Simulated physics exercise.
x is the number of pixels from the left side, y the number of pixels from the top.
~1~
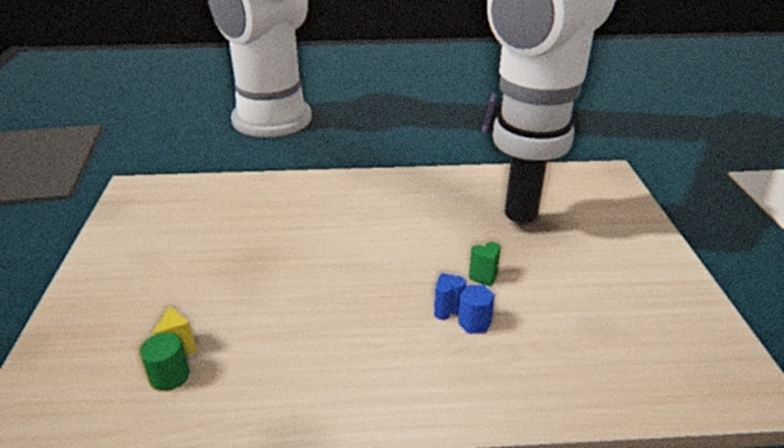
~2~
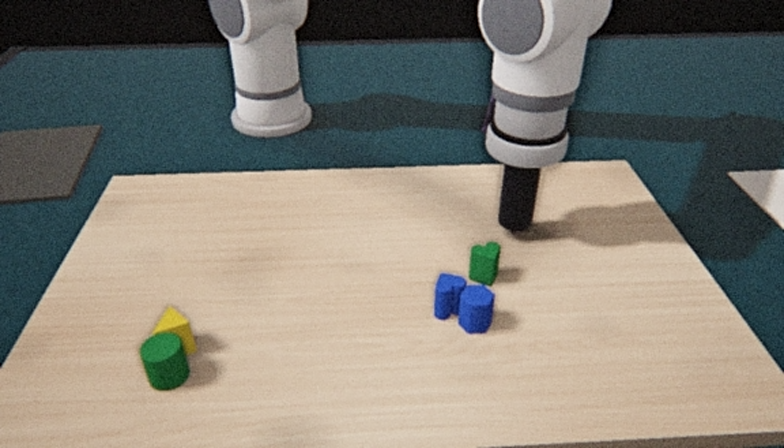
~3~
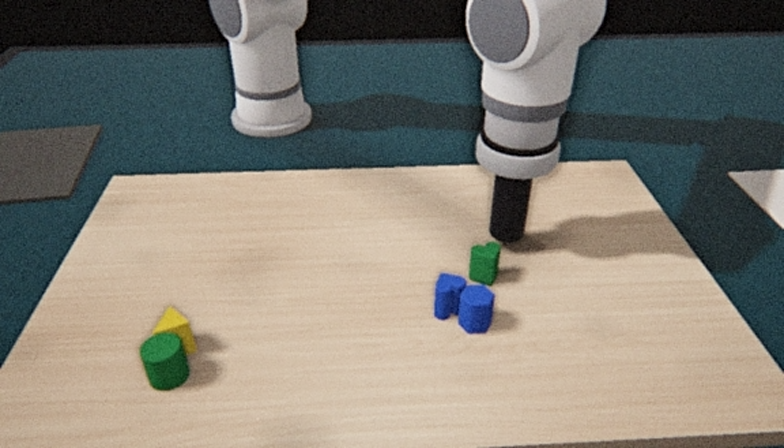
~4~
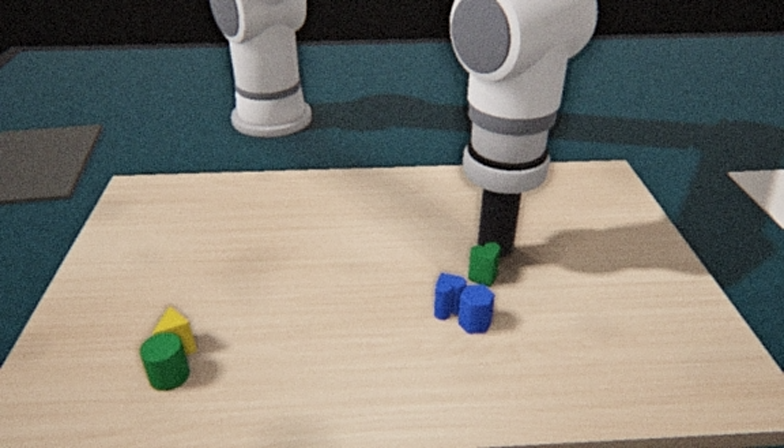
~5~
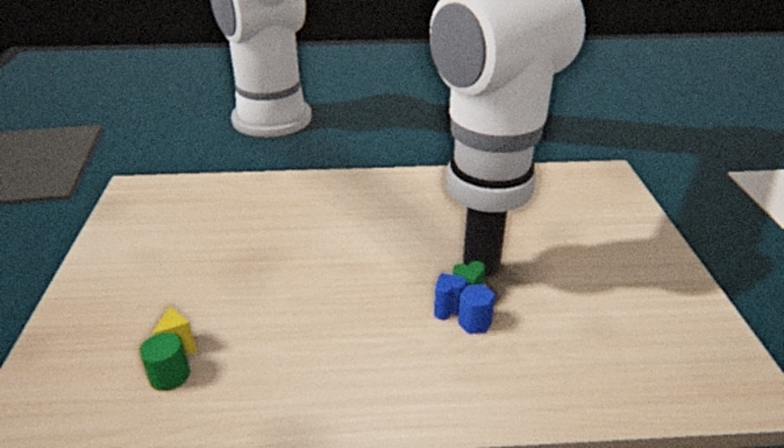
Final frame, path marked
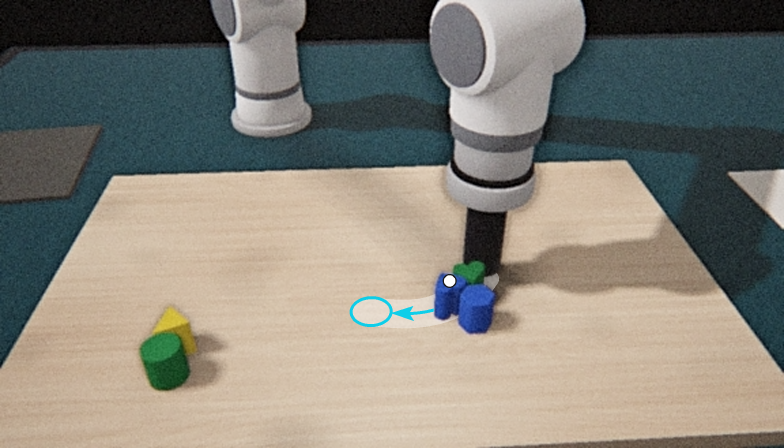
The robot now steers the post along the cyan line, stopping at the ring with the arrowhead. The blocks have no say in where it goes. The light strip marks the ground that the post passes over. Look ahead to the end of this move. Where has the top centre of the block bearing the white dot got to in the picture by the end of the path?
The point I'd pick in the picture is (404, 309).
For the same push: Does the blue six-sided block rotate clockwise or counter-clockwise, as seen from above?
Spins counterclockwise.
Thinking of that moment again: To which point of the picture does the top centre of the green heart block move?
Its top centre is at about (434, 305).
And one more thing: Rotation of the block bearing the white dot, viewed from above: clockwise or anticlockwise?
Prediction: Clockwise.
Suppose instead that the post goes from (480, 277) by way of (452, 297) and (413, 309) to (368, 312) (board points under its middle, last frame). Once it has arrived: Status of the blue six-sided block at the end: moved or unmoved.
Here the blue six-sided block moves off its spot.
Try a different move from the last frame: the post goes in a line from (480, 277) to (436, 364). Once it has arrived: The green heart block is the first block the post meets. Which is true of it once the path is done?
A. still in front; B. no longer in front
A: Still in front.
Path on the board, from (480, 277) by way of (457, 300) and (417, 313) to (371, 311); the dot is on the blue heart block.
On the path given first. One third of the way, post (457, 289); blue heart block (422, 298), turned 40° clockwise; green heart block (447, 292), turned 20° clockwise; blue six-sided block (476, 301), turned 40° anticlockwise.
Two thirds of the way, post (417, 302); blue heart block (404, 309), turned 65° clockwise; green heart block (434, 305); blue six-sided block (476, 302), turned 45° anticlockwise.
At the end, post (371, 300); blue heart block (404, 309), turned 65° clockwise; green heart block (434, 305); blue six-sided block (476, 302), turned 45° anticlockwise.
